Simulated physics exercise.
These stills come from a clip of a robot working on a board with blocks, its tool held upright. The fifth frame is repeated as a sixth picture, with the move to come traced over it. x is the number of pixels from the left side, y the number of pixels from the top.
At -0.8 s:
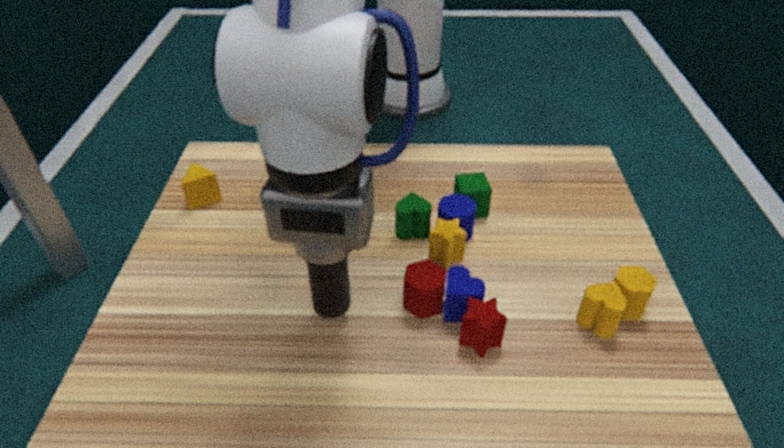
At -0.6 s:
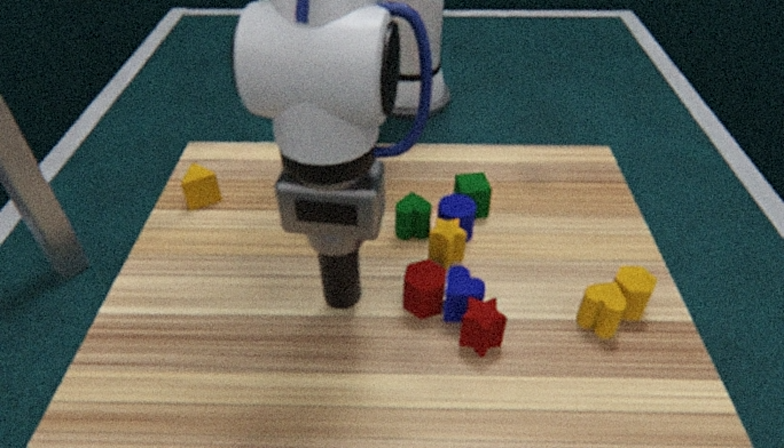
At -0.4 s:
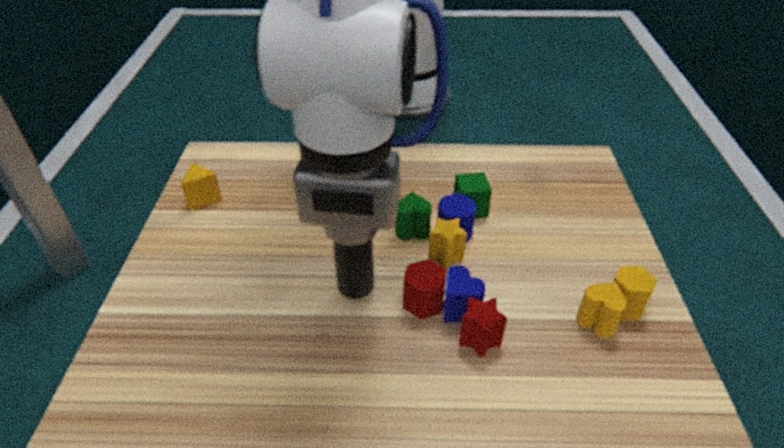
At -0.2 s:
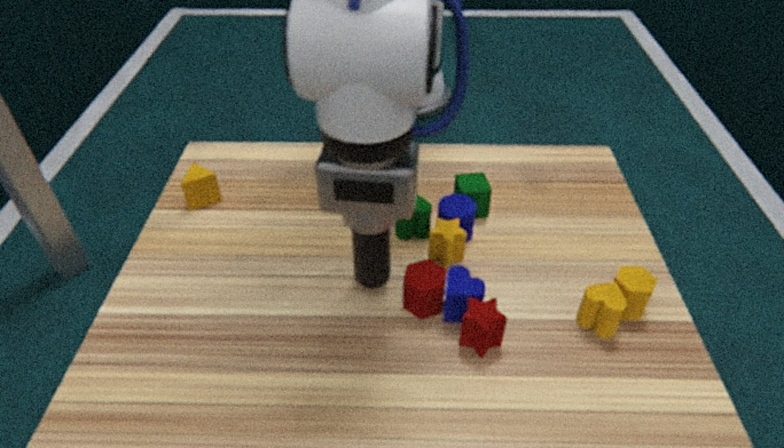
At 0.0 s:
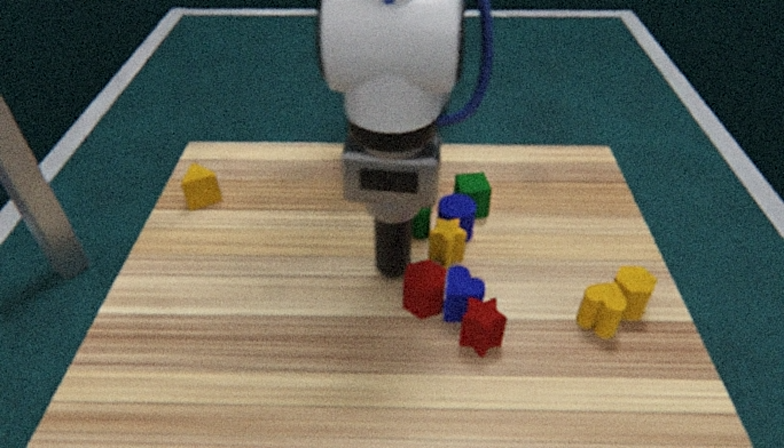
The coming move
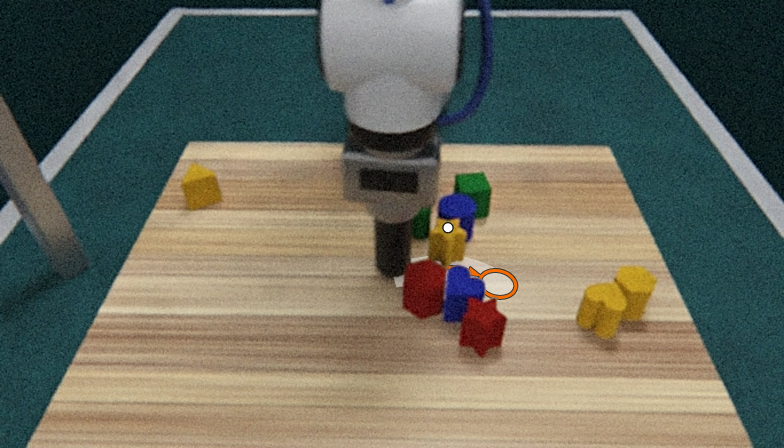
A light striped wooden board lies on a dark green surface edged with white lines, viewed from a fixed, raised position. Red, blue, green and yellow blocks cluster right of centre, with two yellow ones farther right and another at the upper left. A white and grey robot arm glides its dark, upright tool rightward and slightly away, while the blocks remain still.
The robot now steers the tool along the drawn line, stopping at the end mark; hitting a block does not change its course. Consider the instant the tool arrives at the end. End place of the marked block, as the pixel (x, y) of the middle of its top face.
At (475, 222).
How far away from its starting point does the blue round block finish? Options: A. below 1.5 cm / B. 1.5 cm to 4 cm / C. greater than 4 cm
My pick is A.
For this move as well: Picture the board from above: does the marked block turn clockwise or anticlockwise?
Looking from above, the answer is counterclockwise.
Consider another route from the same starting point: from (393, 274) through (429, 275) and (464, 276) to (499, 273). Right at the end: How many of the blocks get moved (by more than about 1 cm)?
Here I'd predict a lone block moving more than 1 cm.
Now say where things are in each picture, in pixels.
In the first frame, tip of the tool at (332, 304), middles of tops, red hexagon at (425, 274), yellow star at (448, 228), blue round block at (457, 205), green square block at (474, 182).
In the second frame, tool at (343, 295), nothing pushed.
In the third frame, tool at (356, 285), nothing pushed.
In the fourth frame, tool at (373, 275), nothing pushed.
In the fifth frame, tool at (393, 265), red hexagon at (425, 274), yellow star at (448, 228), blue round block at (457, 205), green square block at (474, 182).
The line goes from (393, 274) via (428, 269) and (464, 270), ending at (498, 284); the dot is on the yellow star.
On the path given first. One third of the way, tool at (429, 259); yellow star at (451, 226).
Two thirds of the way, tool at (466, 260); yellow star at (473, 221), turned 20° anticlockwise; blue round block at (461, 201); green square block at (474, 179).
At the end, tool at (499, 274); red hexagon unmoved; yellow star at (475, 222), turned 30° anticlockwise; blue round block at (461, 201); green square block at (474, 179).
